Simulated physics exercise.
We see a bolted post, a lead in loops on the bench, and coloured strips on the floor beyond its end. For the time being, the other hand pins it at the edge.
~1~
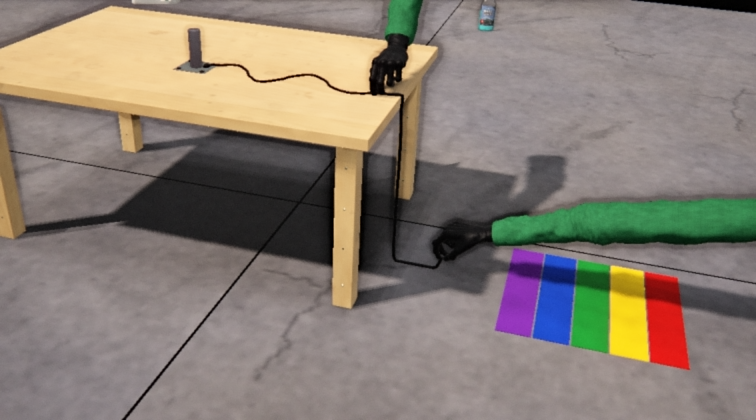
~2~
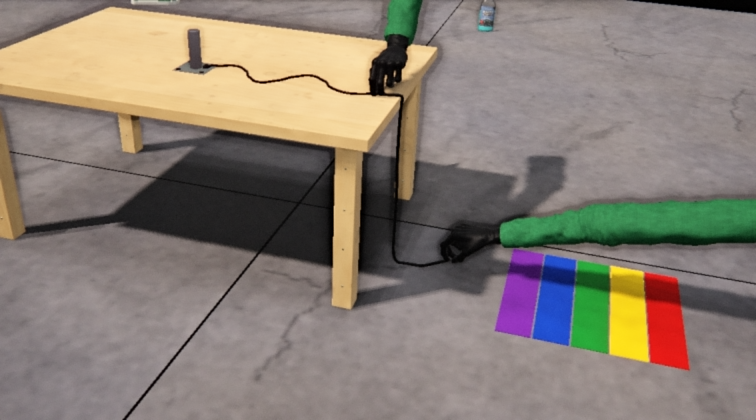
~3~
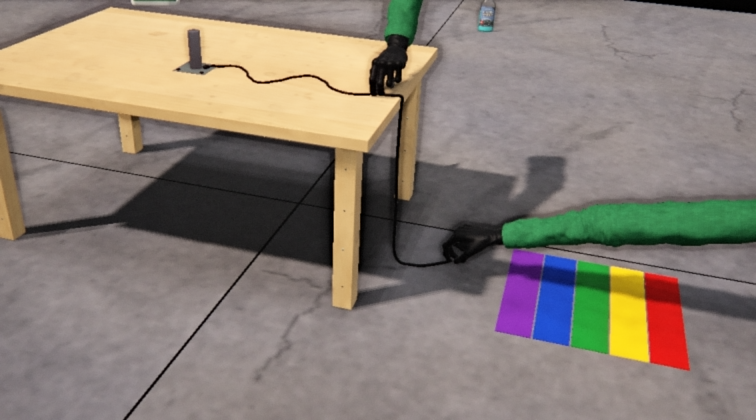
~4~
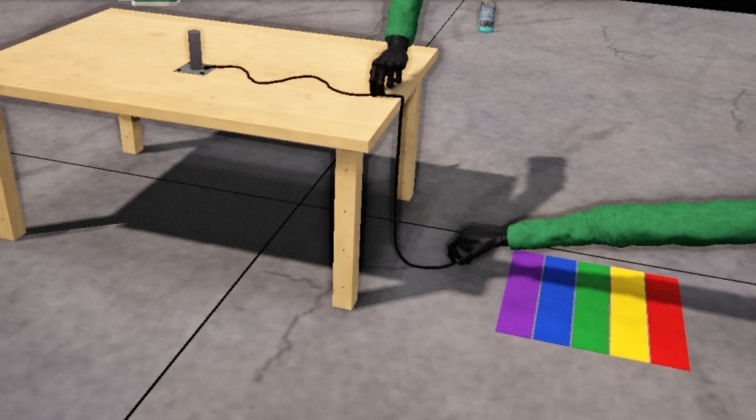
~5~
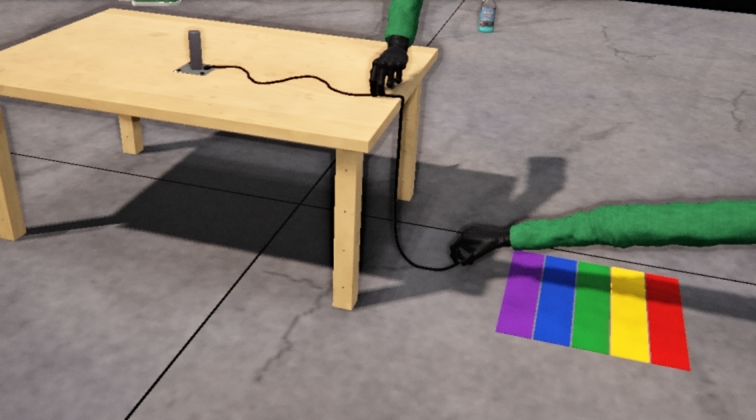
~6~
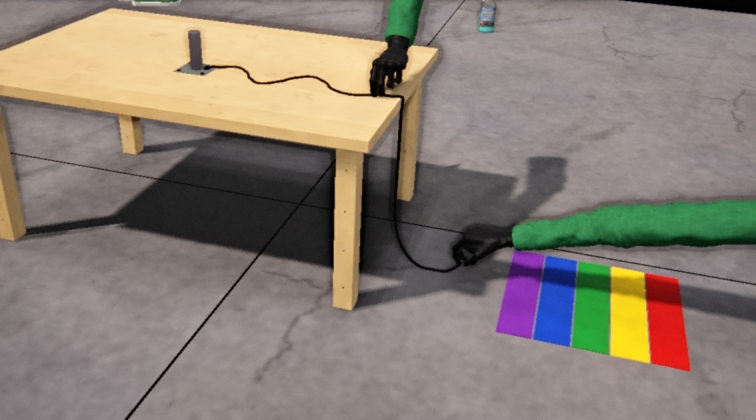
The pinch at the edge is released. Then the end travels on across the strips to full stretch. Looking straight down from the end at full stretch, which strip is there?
The yellow strip is there.
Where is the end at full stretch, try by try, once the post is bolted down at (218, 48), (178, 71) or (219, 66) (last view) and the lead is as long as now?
First (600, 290), then (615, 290), then (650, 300).
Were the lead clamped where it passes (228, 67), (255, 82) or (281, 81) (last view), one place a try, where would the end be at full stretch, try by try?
It comes to rest around (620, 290), (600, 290) and (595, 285) respectively.
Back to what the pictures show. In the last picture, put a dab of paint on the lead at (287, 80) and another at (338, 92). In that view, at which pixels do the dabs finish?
They finish close to (317, 85) and close to (394, 96).
Early on, end near (562, 281); over blue.
Midway, end near (606, 289); over green.
At the end of the slack, end near (632, 294); over yellow. The end stops over the yellow strip.
